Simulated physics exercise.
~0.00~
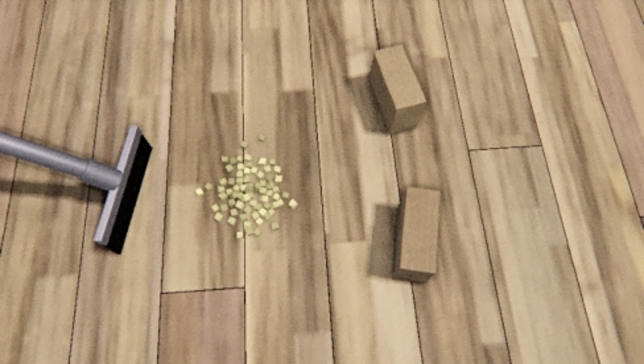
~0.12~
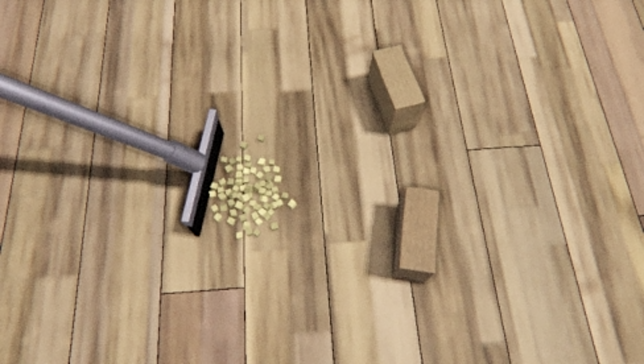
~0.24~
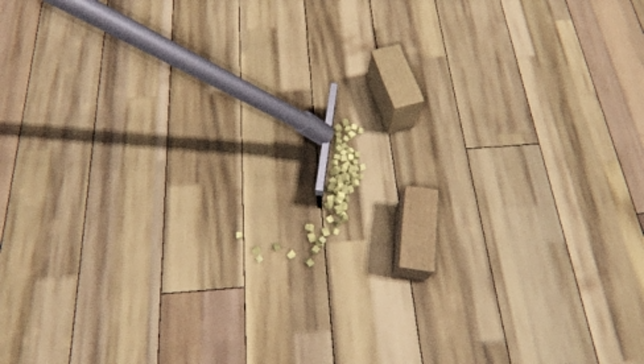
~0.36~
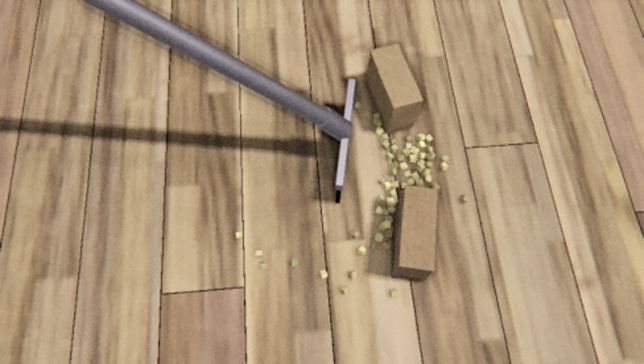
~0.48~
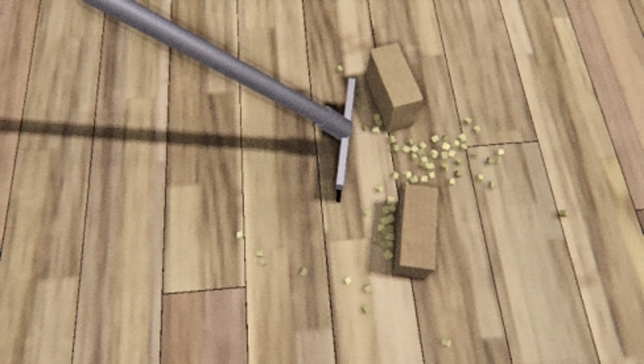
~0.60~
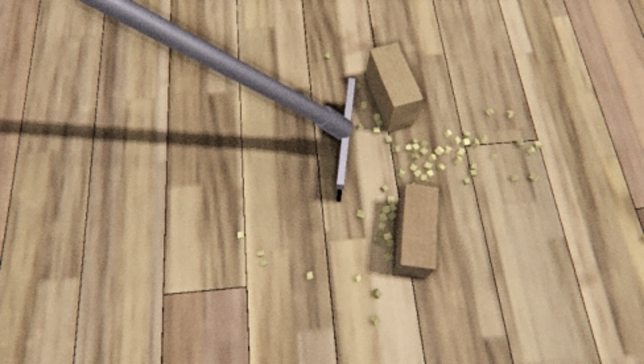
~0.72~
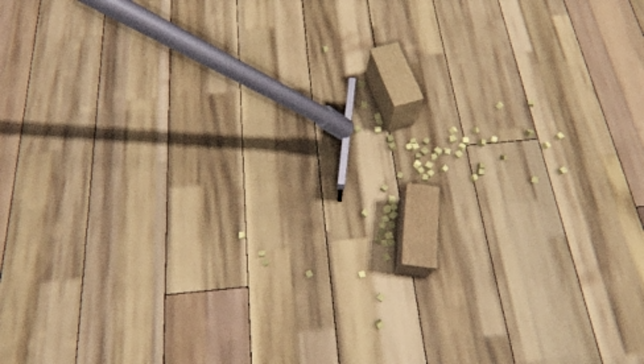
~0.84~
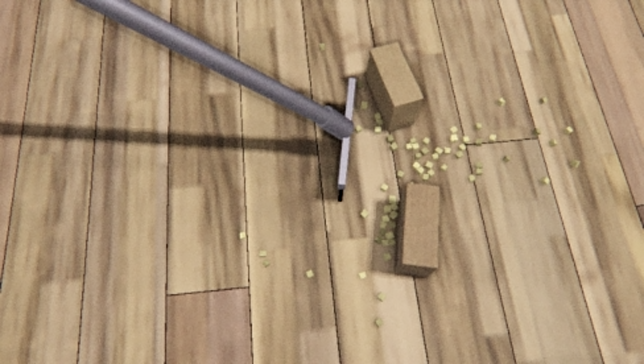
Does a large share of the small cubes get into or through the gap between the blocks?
Yes, a large share of the cubes ends up in the gap or beyond it, though many others stay in front of the blocks.
